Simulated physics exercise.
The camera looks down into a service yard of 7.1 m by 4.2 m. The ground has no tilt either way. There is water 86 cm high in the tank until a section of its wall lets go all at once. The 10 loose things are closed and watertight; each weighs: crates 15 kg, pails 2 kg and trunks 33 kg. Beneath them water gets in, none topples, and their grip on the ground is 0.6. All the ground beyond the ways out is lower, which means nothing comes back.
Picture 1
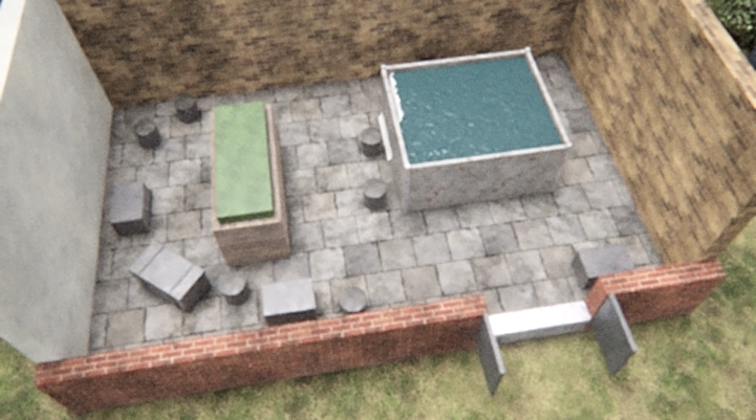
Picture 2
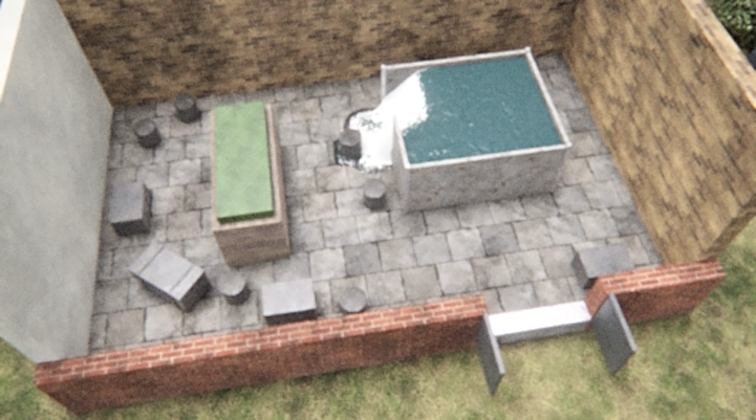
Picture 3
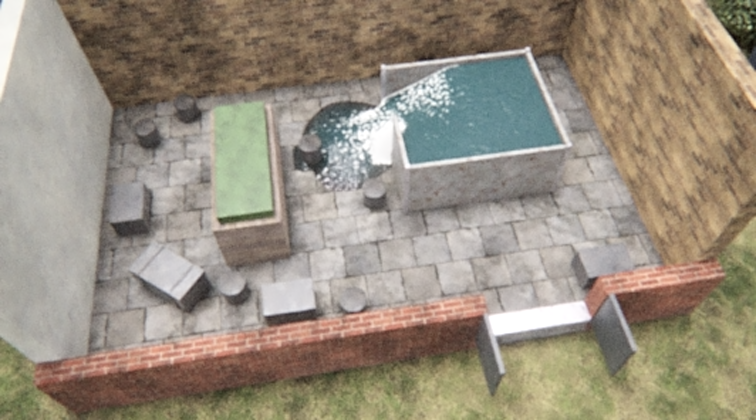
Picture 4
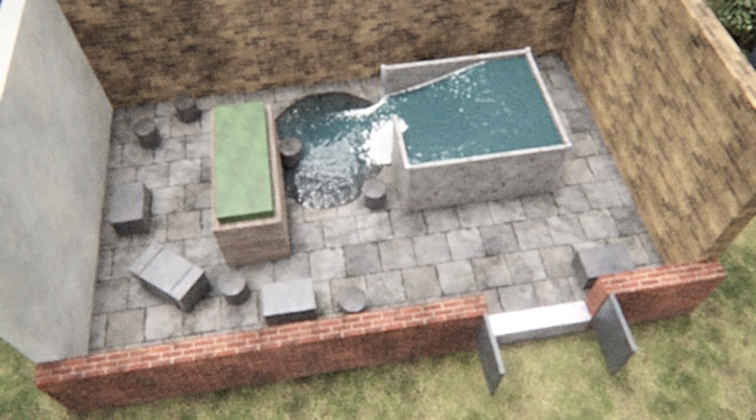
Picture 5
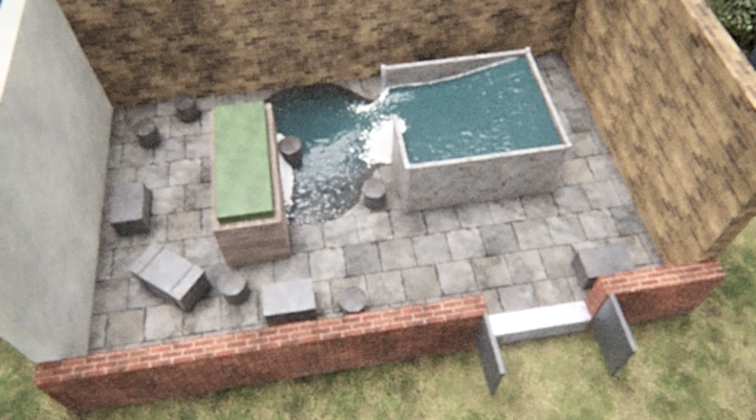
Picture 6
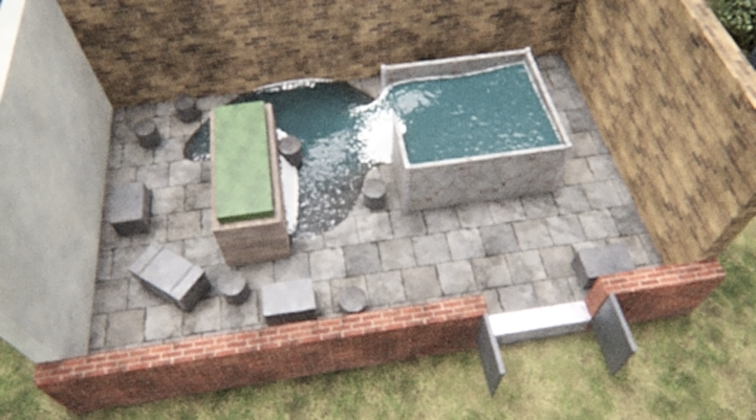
Water pouring from the left side of a raised stone tank, pushing one grey pail leftward and spreading across a walled paved yard.
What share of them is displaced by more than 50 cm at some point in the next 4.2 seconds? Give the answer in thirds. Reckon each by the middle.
Two thirds or more.
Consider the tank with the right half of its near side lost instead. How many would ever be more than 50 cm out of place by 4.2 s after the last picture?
In that case the number is 2.
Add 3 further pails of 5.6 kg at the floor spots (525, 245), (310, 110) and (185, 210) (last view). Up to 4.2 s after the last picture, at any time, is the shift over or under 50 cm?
Outcome: Stays within first, breaks the threshold next, breaks the threshold last.
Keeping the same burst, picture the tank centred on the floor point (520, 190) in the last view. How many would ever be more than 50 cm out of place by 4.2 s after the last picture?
Then 8 of them would.
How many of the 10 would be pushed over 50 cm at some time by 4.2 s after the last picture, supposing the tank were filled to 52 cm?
The count would be 5.
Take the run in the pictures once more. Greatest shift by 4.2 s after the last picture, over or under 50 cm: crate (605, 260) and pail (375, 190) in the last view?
The first one is undershooting and the second one is undershooting.
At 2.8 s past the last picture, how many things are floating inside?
7.
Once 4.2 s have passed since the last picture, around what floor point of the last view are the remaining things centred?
Close to (394, 250).
Then, 0.4 s after the last picture 1 of 10 are over 50 cm from their spots; 1 afloat.
Then, 1.5 s after the last picture 4 of 10 are over 50 cm from their spots; 4 afloat.
Then, 2.8 s after the last picture 6 of 10 are over 50 cm from their spots; 7 afloat.
Then, 4.2 s after the last picture 7 of 10 are over 50 cm from their spots, and 8 have been at some point; 7 afloat.
